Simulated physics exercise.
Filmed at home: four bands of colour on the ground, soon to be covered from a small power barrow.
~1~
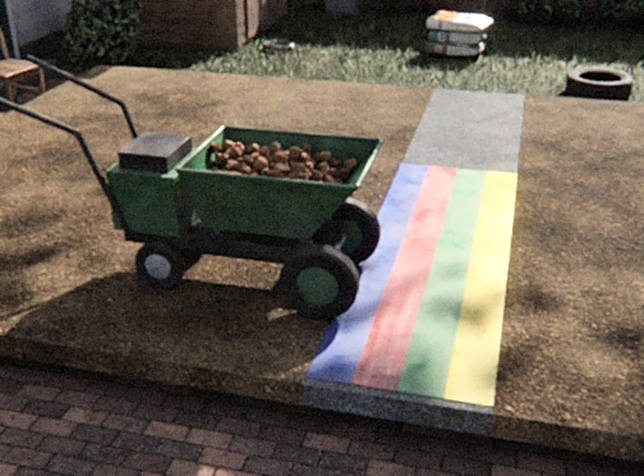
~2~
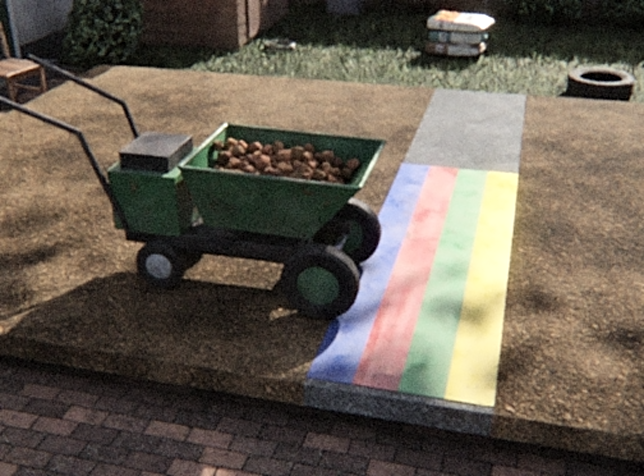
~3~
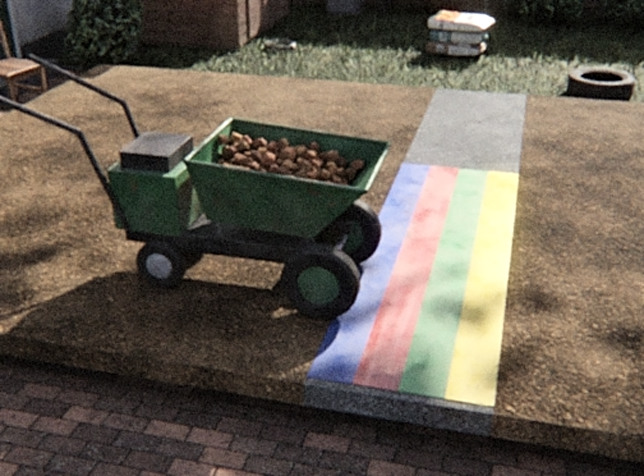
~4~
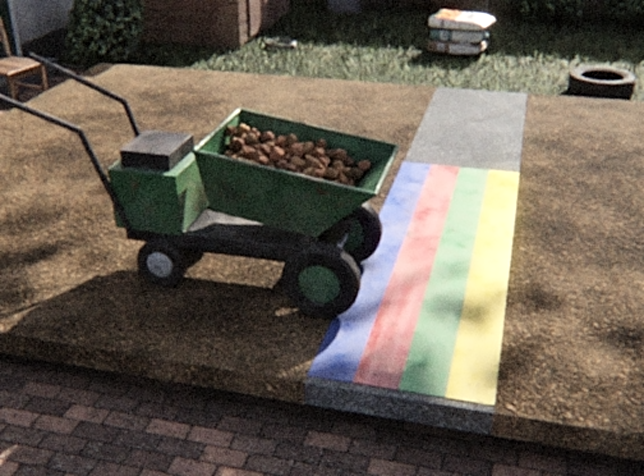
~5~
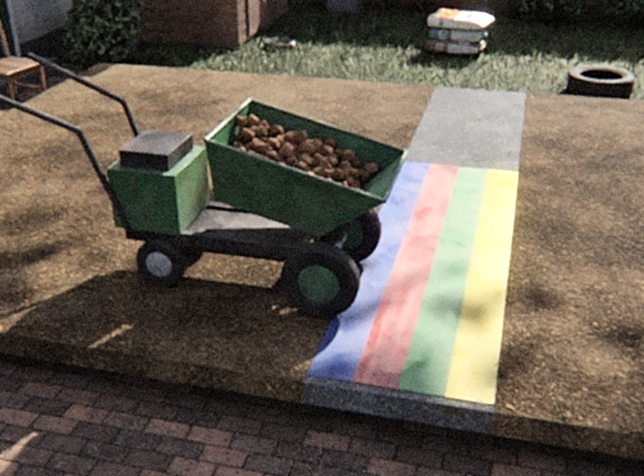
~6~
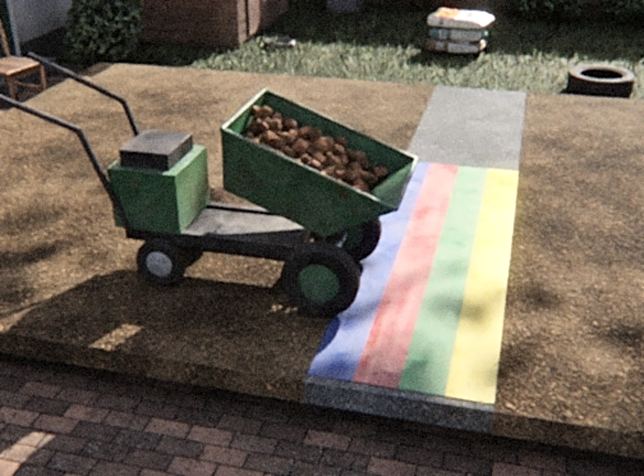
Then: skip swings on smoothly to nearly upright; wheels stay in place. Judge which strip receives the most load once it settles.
The strip receiving the most is the yellow one.
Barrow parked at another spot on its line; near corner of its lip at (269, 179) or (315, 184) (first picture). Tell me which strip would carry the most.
The first case gives the strip in red, the second gives the green one.
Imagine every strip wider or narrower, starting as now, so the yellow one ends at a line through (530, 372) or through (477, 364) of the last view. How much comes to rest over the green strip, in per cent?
The first gives around 30 per cent, the second around 10 per cent.
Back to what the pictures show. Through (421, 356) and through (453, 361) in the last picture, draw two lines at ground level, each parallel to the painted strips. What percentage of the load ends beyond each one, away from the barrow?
Roughly 70 and 50 %.
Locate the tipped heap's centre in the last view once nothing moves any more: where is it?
Near pixel (487, 296).
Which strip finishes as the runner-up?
The green strip.
Soon after the last picture, skip tipped steeply; all in the skip.
A little later, skip tipped right over; most in the skip; a small part over the green strip; a small part over the yellow strip; a stray few off the paint.
Later still, skip tipped right over; about a third in the skip; about a quarter over the green strip; about a third over the yellow strip; about a quarter off the paint.
At rest, skip tipped right over; about a quarter in the skip; none over the blue strip; none over the red strip; about a quarter over the green strip; about a third over the yellow strip; about a quarter off the paint.
